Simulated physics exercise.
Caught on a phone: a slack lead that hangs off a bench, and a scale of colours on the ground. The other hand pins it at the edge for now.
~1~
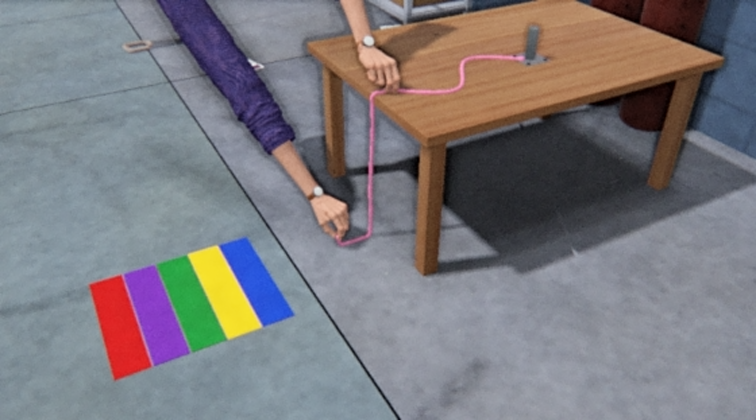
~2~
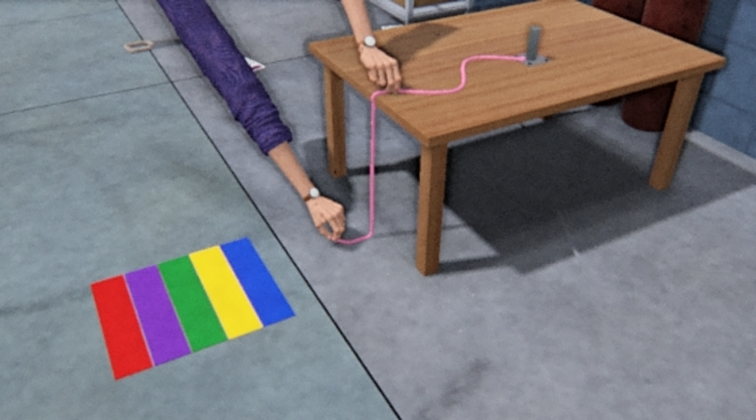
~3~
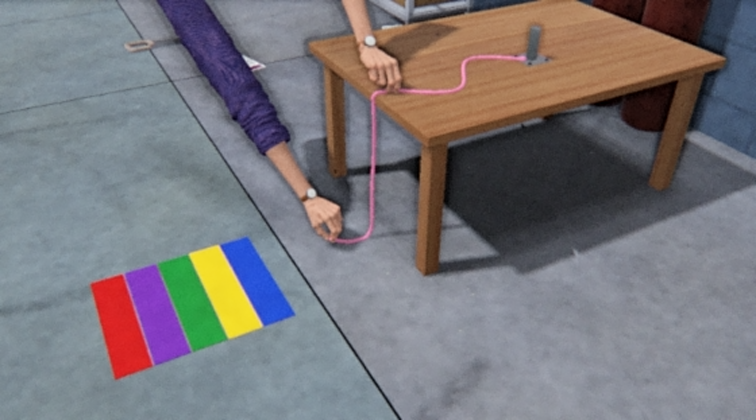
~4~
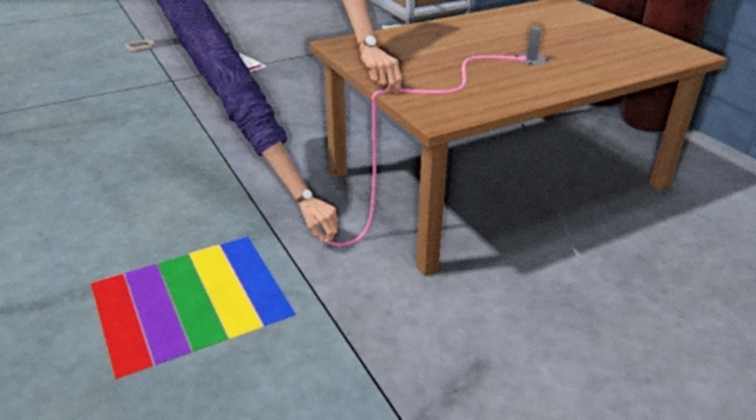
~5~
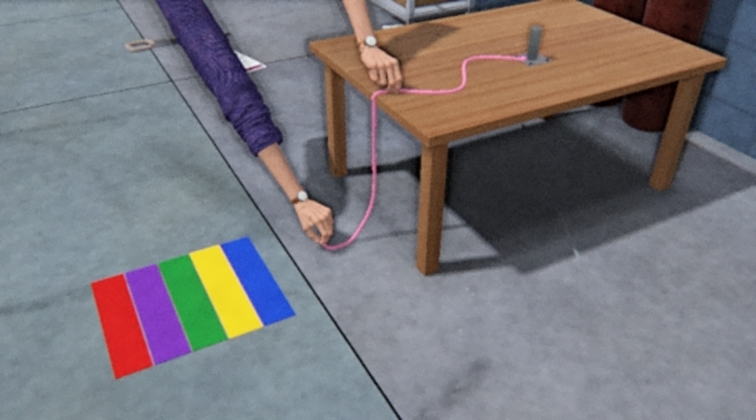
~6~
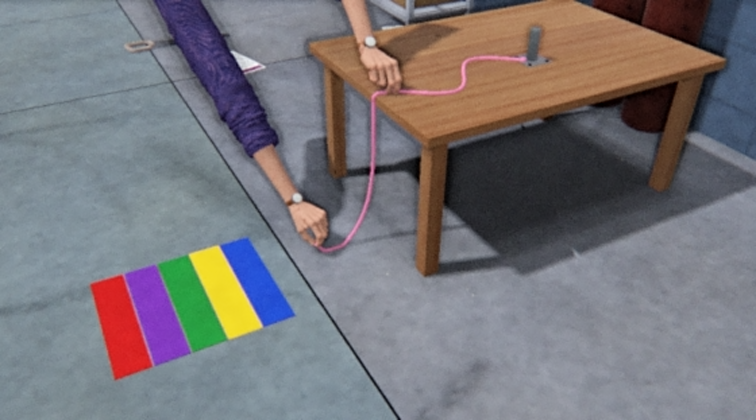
A hand at the end of a purple sleeve draws the low end of a slack pink cord slightly left across a grey floor, seen from above at an angle. The cord crosses a wooden table at right, pinned at its edge by another hand, while red, purple, green, yellow and blue stripes lie at lower left. The hanging part gradually bows into a rounder curve, and the view stays still.
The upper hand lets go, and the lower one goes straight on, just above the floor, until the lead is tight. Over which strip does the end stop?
The green one.
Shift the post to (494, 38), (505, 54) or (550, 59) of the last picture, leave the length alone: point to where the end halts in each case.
Near (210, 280), (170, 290) and (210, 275).
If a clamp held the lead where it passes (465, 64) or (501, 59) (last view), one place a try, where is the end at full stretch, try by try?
Near (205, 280) and (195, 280).
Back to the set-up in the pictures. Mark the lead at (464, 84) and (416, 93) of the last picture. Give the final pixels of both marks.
At (427, 84), then (375, 100).
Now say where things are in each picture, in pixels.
End (337, 237); blue (270, 305); yellow (237, 316); green (202, 328); purple (166, 341); red (128, 354), in the first frame.
End (333, 238); lead through (493, 58) (463, 74) (434, 93) (373, 106) (372, 168) (372, 223), in the second frame.
End (330, 239), in the third frame.
End (326, 240); lead through (494, 57) (464, 74) (435, 93) (374, 105) (375, 167) (369, 223), in the fourth frame.
End (321, 242), in the fifth frame.
End (316, 244); lead through (493, 58) (464, 75) (434, 93) (374, 106) (373, 168) (358, 225), in the sixth frame.
A little later, end near (237, 269); over blue.
Next, end near (204, 279); over yellow.
When it is tight, end near (185, 285); over green. It halts on the green strip.
